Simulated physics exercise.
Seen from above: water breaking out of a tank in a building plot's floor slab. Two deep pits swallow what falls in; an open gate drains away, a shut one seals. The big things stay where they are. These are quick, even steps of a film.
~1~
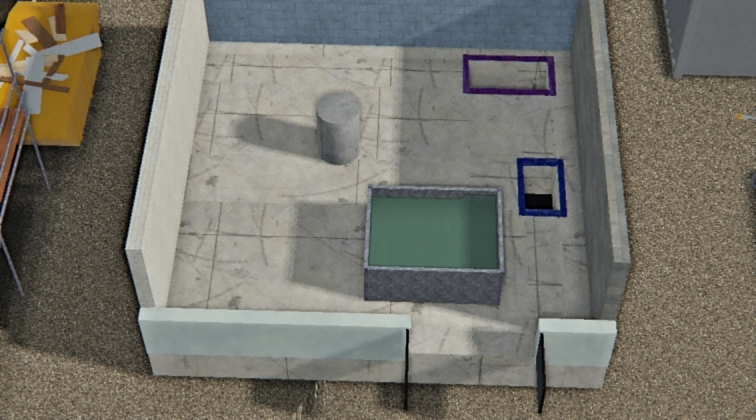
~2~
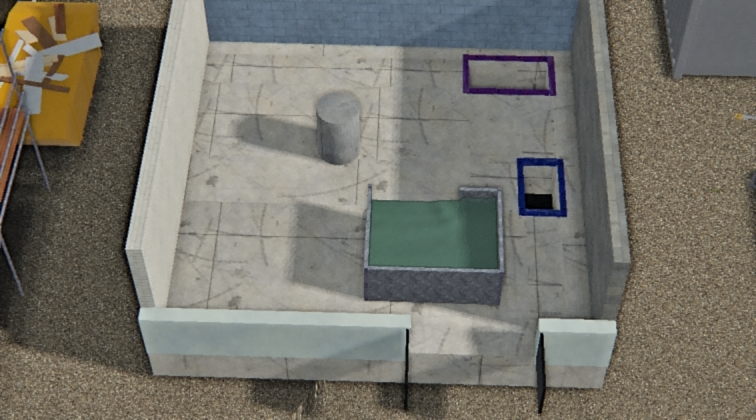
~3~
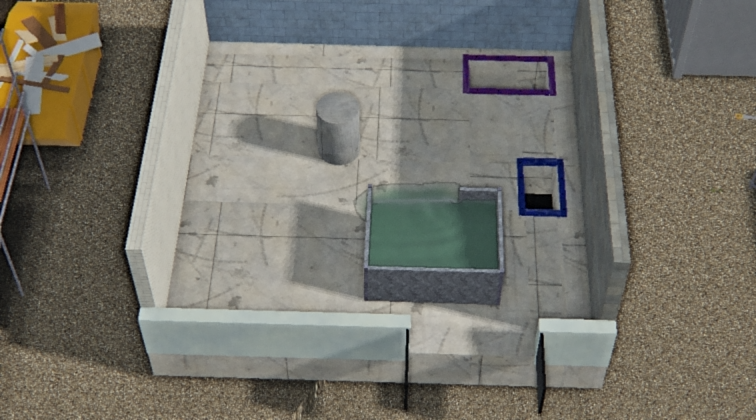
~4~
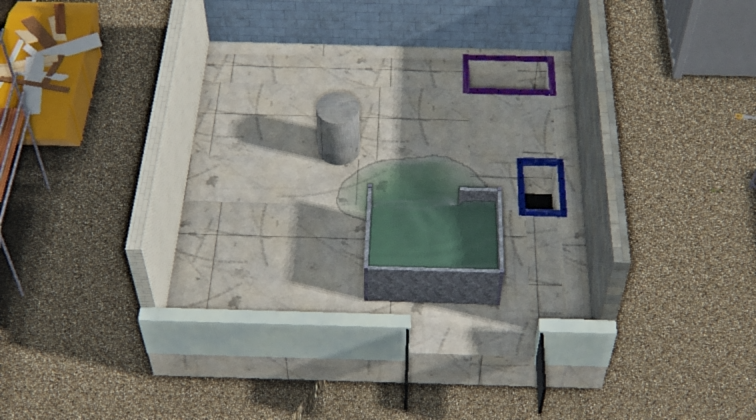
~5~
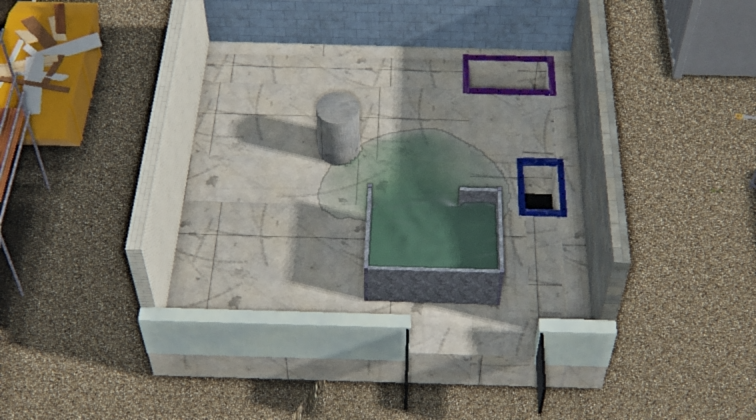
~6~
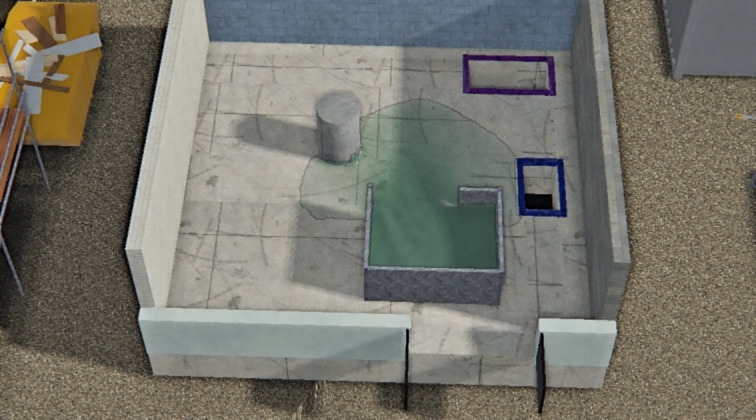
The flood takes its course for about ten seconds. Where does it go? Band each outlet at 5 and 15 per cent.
In the end: The gate takes under 5 %; the purple pit takes over 15 %; the blue pit takes under 5 %.
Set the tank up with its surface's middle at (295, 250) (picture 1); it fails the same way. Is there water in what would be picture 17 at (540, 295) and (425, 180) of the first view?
One after the other: No water, wet.
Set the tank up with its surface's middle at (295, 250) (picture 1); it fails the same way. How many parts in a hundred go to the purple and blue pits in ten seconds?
Roughly, in per cent: Purple 15, blue 8.
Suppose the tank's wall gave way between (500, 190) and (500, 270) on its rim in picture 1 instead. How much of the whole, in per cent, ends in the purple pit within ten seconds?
In per cent: Purple 6.
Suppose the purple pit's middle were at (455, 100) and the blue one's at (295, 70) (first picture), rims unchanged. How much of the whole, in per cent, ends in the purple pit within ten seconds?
Per cent: Purple 30.
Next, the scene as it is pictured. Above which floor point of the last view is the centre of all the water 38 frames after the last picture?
Close to (358, 147).
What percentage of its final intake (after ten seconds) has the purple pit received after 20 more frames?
About 60 per cent.
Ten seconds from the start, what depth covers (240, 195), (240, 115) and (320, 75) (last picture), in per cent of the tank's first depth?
About 4, 6 and 6 per cent.
A moment on, water covers 35 % of the floor; the gate 0 %, the purple pit 1 %, the blue pit 0 %.
Next, water covers 50 % of the floor; the gate 0 %, the purple pit 5 %, the blue pit 0 %.
Then, water covers 55 % of the floor; the gate 0 %, the purple pit 15 %, the blue pit 0 %.
Later, water covers 75 % of the floor; the gate 0 %, the purple pit 23 %, the blue pit 1 %.
In the end, water covers 100 % of the floor; the gate 0 %, the purple pit 26 %, the blue pit 1 %.
